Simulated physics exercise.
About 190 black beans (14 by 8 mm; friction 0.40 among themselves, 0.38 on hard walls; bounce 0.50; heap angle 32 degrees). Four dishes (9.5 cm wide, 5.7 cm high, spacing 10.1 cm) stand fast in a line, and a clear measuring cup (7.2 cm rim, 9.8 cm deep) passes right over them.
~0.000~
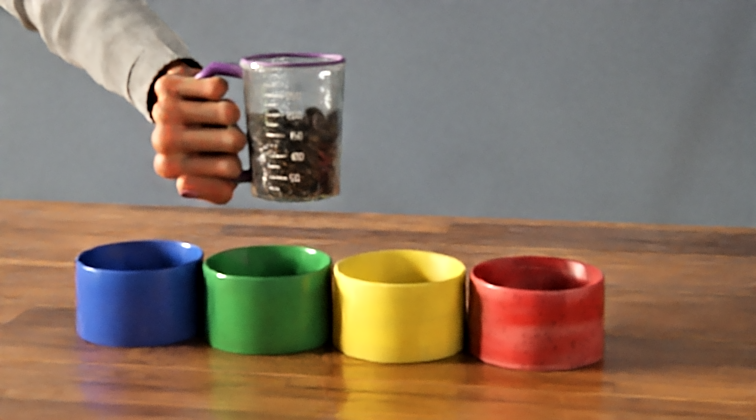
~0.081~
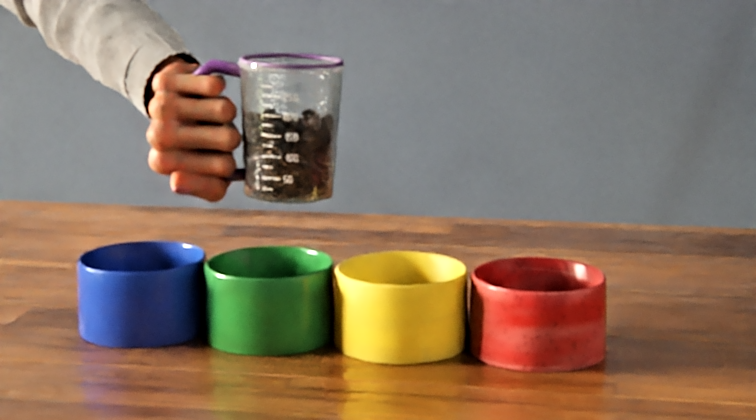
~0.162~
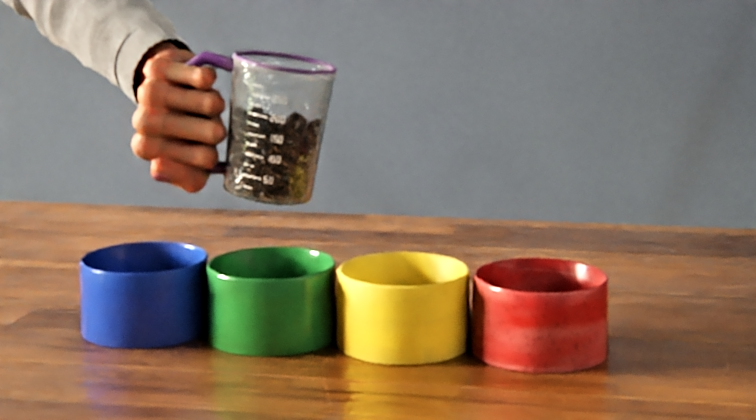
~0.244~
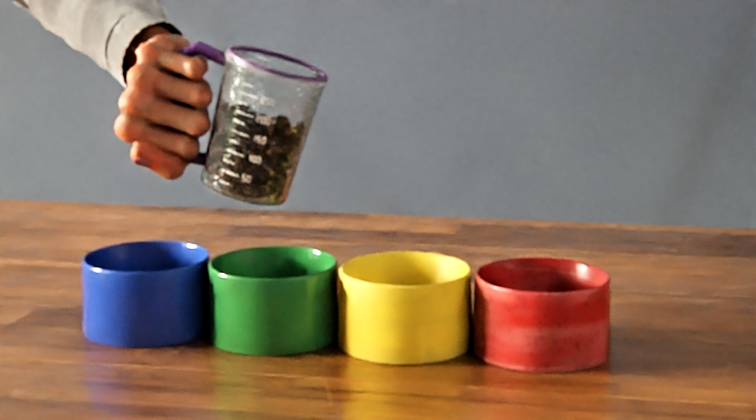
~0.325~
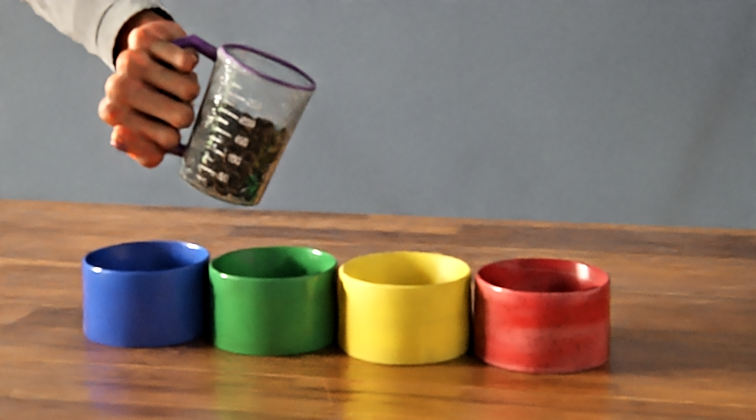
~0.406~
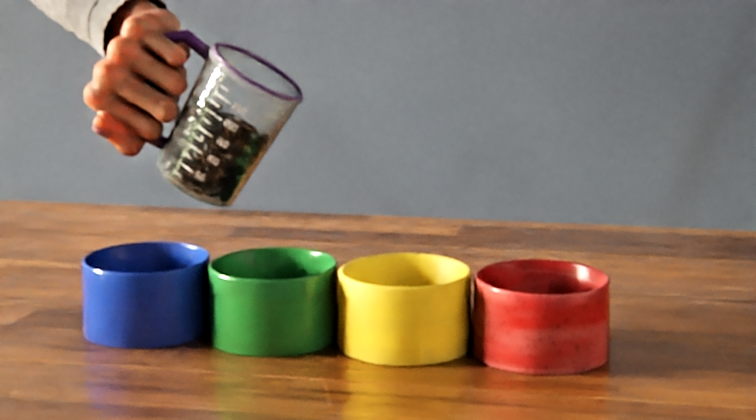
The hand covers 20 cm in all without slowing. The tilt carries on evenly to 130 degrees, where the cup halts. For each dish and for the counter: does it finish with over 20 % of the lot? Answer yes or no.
Red dish: No; blue dish: Yes; green dish: No; yellow dish: No; on the counter: No.
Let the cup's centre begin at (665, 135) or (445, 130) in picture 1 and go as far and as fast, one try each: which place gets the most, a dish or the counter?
Most goes to: Yellow, then green.
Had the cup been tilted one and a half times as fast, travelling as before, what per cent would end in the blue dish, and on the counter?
In that case blue 90; counter 0.
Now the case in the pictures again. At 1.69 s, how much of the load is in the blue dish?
Some 100 per cent.
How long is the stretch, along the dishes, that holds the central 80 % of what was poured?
Roughly 6 cm.
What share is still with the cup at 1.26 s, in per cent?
Roughly 95 per cent.
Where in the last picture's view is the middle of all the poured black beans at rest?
At about (146, 300).
After 0.92 s, tilt 79 degrees; cup holds 100 %.
After 1.26 s, tilt 110 degrees; cup holds 95 %, blue 5 %.
Then, at 1.69 s, tilt 130 degrees; cup holds 0 %, blue 100 %.
At rest (2.2 s), red 0 %, blue 100 %, green 0 %, yellow 0 %, counter 0 %.
